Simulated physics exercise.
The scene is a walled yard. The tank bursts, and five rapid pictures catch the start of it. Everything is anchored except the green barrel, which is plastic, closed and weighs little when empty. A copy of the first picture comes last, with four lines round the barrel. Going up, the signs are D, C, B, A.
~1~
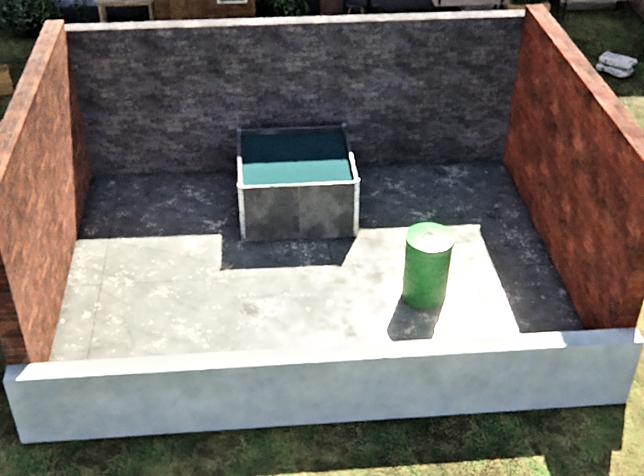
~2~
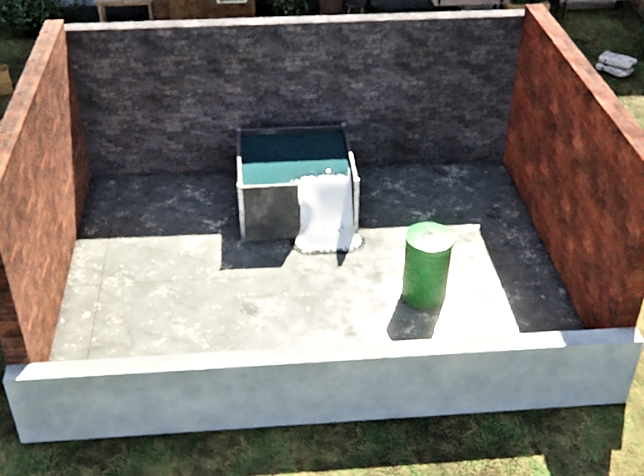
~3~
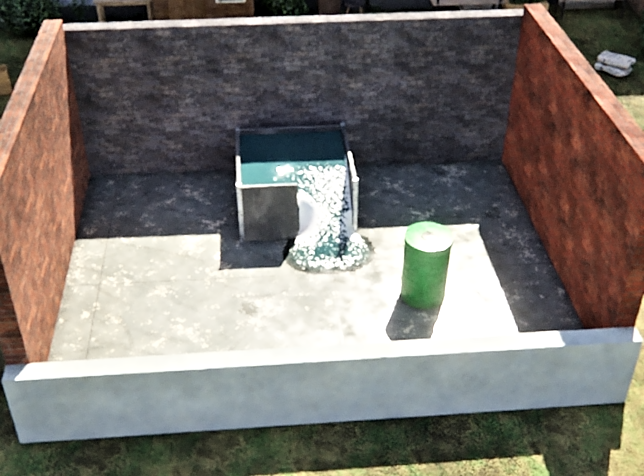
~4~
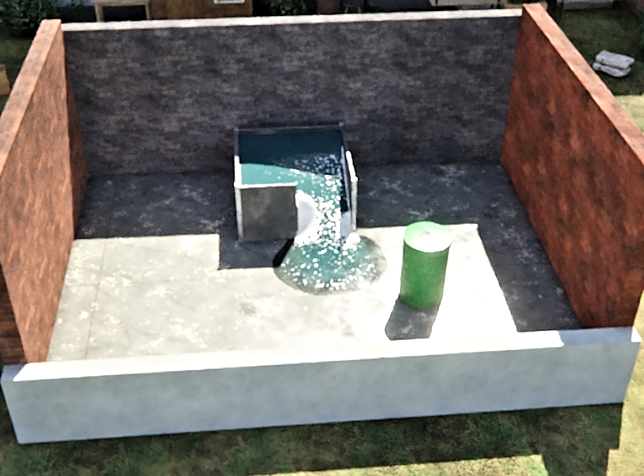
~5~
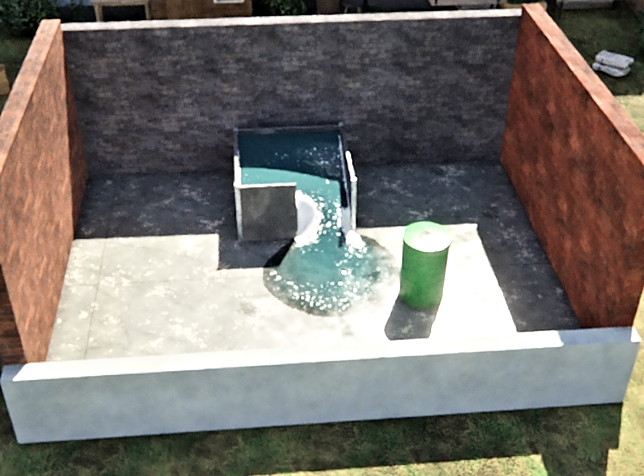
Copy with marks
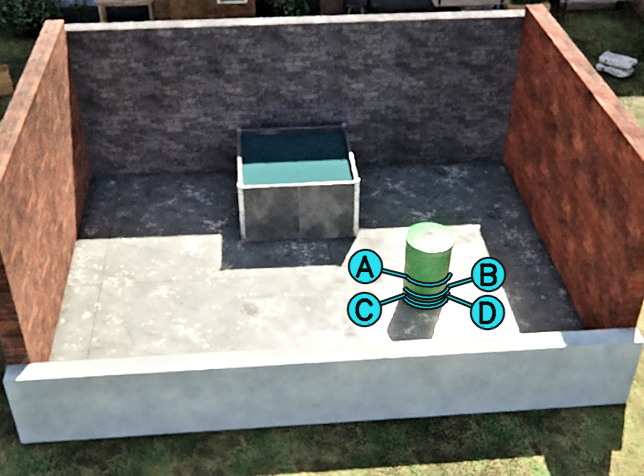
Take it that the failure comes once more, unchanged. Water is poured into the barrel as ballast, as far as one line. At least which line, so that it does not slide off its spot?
I would pick level A.
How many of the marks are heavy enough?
One.
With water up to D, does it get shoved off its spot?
Yes.
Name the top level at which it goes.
That is level B.
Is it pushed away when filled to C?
Yes, that goes wrong.
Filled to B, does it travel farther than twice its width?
No, it does not.
On the marked copy, A at (431, 285); B at (429, 297); C at (429, 303); D at (428, 307); from the bottom up D, C, B, A.
With A, it does not move.
With B, it is pushed about its own width away.
With C, it is pushed about 3 times its own width away.
With D, it is pushed about 3 times its own width away.
